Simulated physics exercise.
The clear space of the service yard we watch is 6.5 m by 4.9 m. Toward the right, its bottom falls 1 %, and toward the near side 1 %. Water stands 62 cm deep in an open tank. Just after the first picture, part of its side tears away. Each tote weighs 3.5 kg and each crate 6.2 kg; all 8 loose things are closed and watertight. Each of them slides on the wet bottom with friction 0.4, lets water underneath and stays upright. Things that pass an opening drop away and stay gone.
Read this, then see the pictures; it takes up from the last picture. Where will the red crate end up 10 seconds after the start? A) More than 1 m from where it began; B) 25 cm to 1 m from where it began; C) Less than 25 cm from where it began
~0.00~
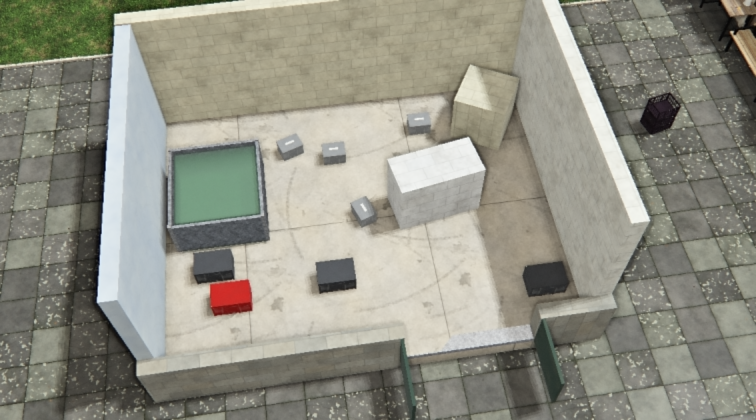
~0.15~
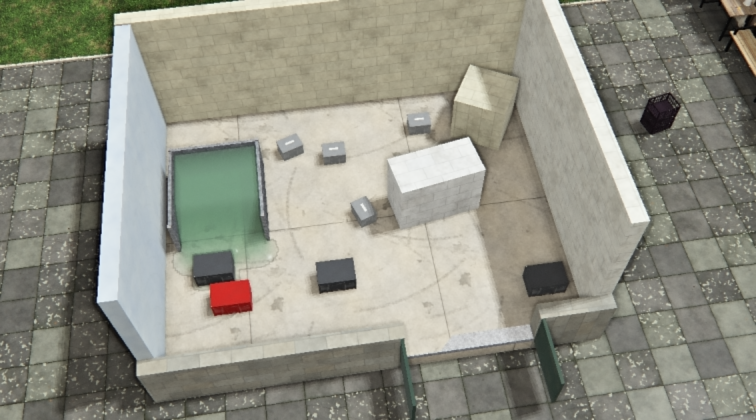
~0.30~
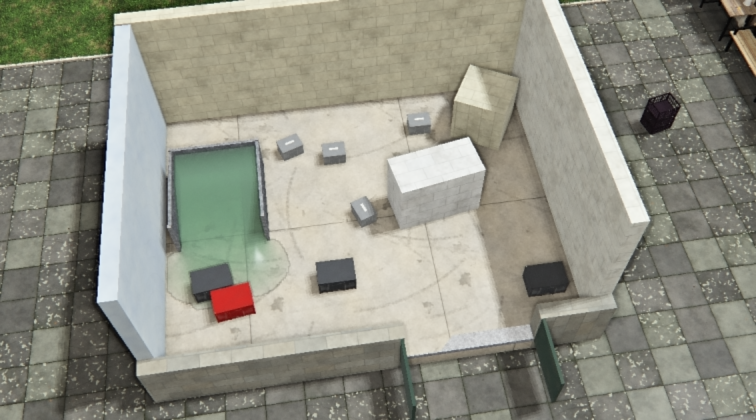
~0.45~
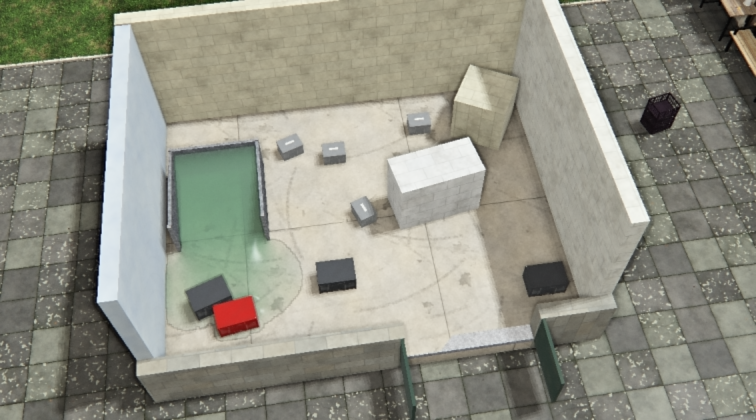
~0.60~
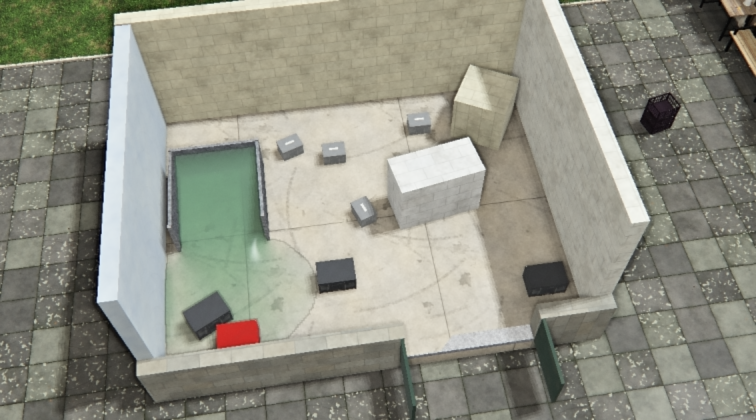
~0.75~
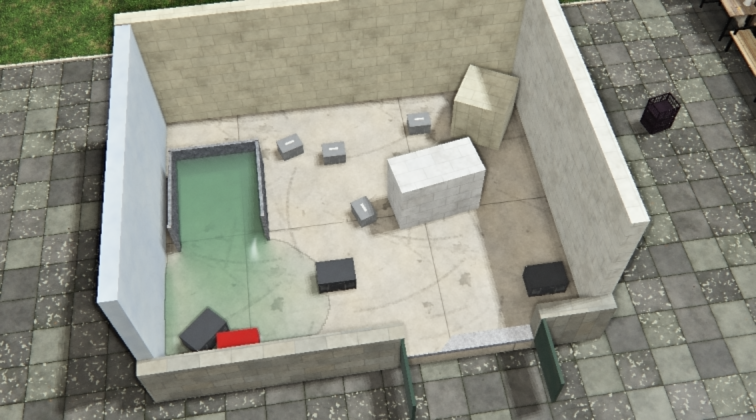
A.
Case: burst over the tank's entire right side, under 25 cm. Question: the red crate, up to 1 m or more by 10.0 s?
Under that change, the red crate keeps its spot.
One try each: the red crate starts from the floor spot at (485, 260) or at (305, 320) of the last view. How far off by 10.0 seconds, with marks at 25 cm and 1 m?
From the first spot it goes a long way, and from the second it goes a long way.
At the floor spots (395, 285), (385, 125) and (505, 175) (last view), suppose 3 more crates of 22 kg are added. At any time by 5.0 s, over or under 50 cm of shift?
In sequence: Goes beyond; stays within; stays within.
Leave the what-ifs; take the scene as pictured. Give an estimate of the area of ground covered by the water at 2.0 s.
Wet area: Approx. 10.0 m2.
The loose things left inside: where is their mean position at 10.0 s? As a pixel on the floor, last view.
Mean position: Approximately (402, 192).
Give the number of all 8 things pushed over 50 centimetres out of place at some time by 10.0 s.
It works out to 6.
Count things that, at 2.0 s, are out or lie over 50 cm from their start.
2.
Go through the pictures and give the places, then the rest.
The first frame shows the red crate at (230, 293) rests on the ground; water covers 2.0 m2; 0 of 8 have shifted.
The second frame shows the red crate at (230, 293), on the bottom; 2.8 m2 under water; 0 of 8 have shifted.
The third frame shows the red crate at (232, 298) rests on the ground, 9 cm from its start; 3.7 m2 under water; 2 of 8 have shifted.
The fourth frame shows the red crate at (234, 312), on the bottom, 34 cm from its start; 4.7 m2 under water; 2 of 8 have shifted.
The fifth frame shows the red crate at (237, 334), on the bottom, 71 cm from its start; 5.9 m2 under water; 2 of 8 have shifted.
The sixth frame shows the red crate at (238, 343), on the bottom, 85 cm from its start; water covers 6.9 m2; 2 of 8 have shifted.
After 2.0 s the red crate is near (262, 329), 1.0 m from its start, afloat; 0 of 8 are out; 2 afloat.
After 4.5 s the red crate is near (519, 274), 4.5 m from its start, afloat; 0 of 8 are out; 4 afloat.
After 7.0 s the red crate is near (485, 288), 3.9 m from its start, afloat; 0 of 8 are out; 4 afloat.
After 10.0 s the red crate is near (476, 311), 3.8 m from its start, afloat; 0 of 8 are out; 7 afloat.
